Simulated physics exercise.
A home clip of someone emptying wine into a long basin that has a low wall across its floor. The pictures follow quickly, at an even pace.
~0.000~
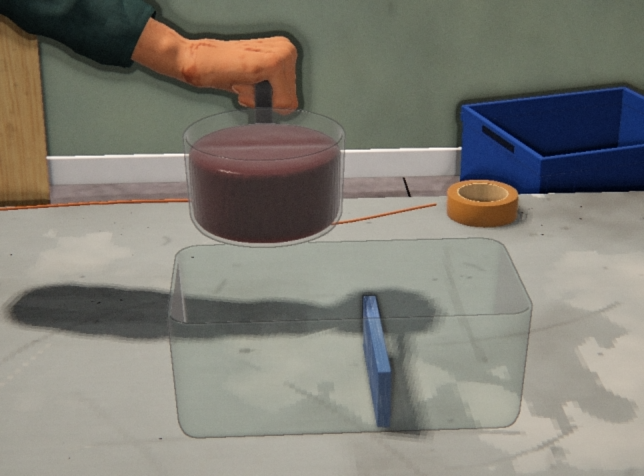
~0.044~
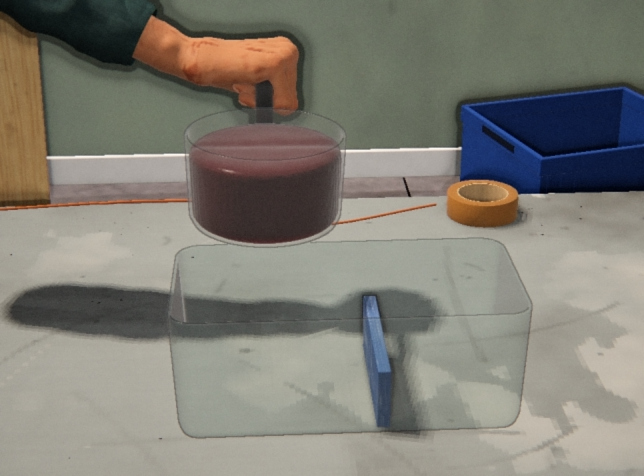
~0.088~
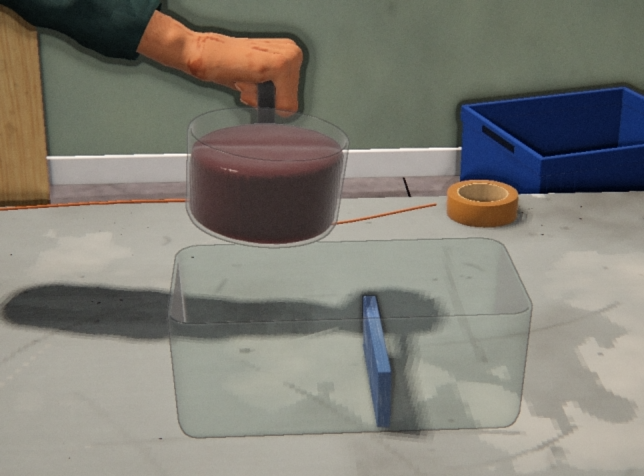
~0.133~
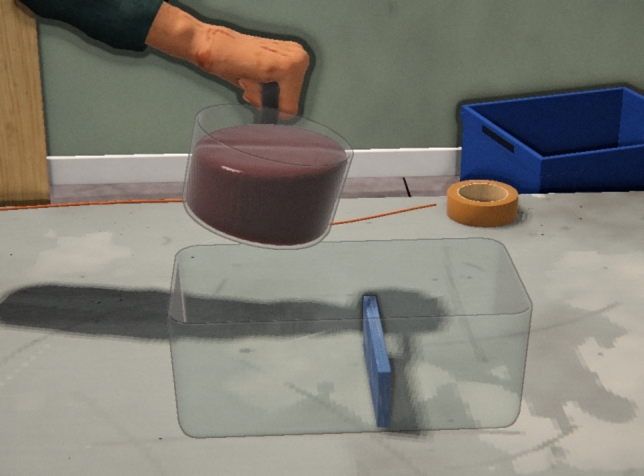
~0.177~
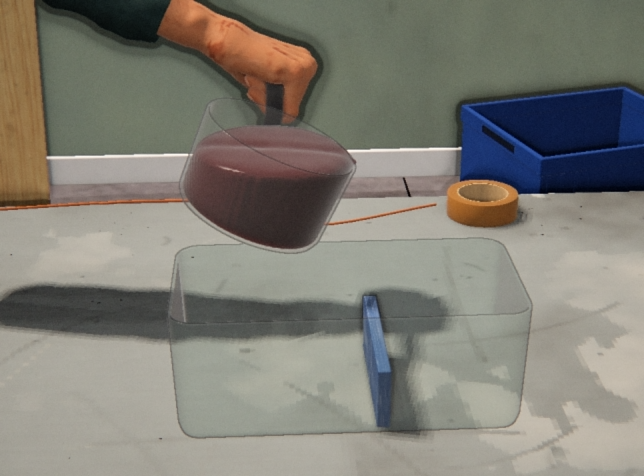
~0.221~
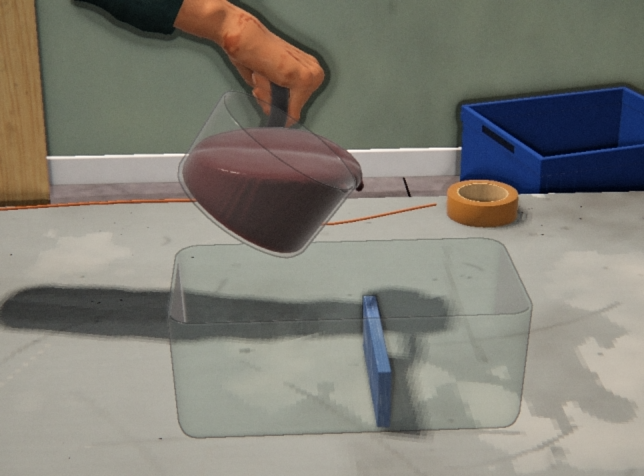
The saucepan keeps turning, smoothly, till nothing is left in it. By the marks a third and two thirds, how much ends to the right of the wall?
In the end between a third and two thirds is right of the wall.
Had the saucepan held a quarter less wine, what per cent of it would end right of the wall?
About 45 per cent.
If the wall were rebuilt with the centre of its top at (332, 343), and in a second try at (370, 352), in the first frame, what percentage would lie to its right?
First some 90, then 55 per cent.
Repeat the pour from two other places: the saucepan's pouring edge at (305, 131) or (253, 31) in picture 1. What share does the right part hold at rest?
In turn 20 and 5 in a hundred.
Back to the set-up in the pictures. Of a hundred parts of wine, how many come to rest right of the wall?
Some 55 per cent.
By 0.48 s the tilt is 100° and 28 per cent is still to pour, 5 is left of the wall and 39 right of it.
By 0.66 s the tilt is 107° and 5 per cent is still to pour, 30 is left of the wall and 57 right of it.
By 0.86 s the tilt is 107° and 1 per cent is still to pour, 42 is left of the wall and 55 right of it.
By 1.07 s the tilt is 107° and 0 per cent is still to pour, 43 is left of the wall and 55 right of it.
At rest 43 per cent lies left of the wall, 55 right of it and 1 outside.
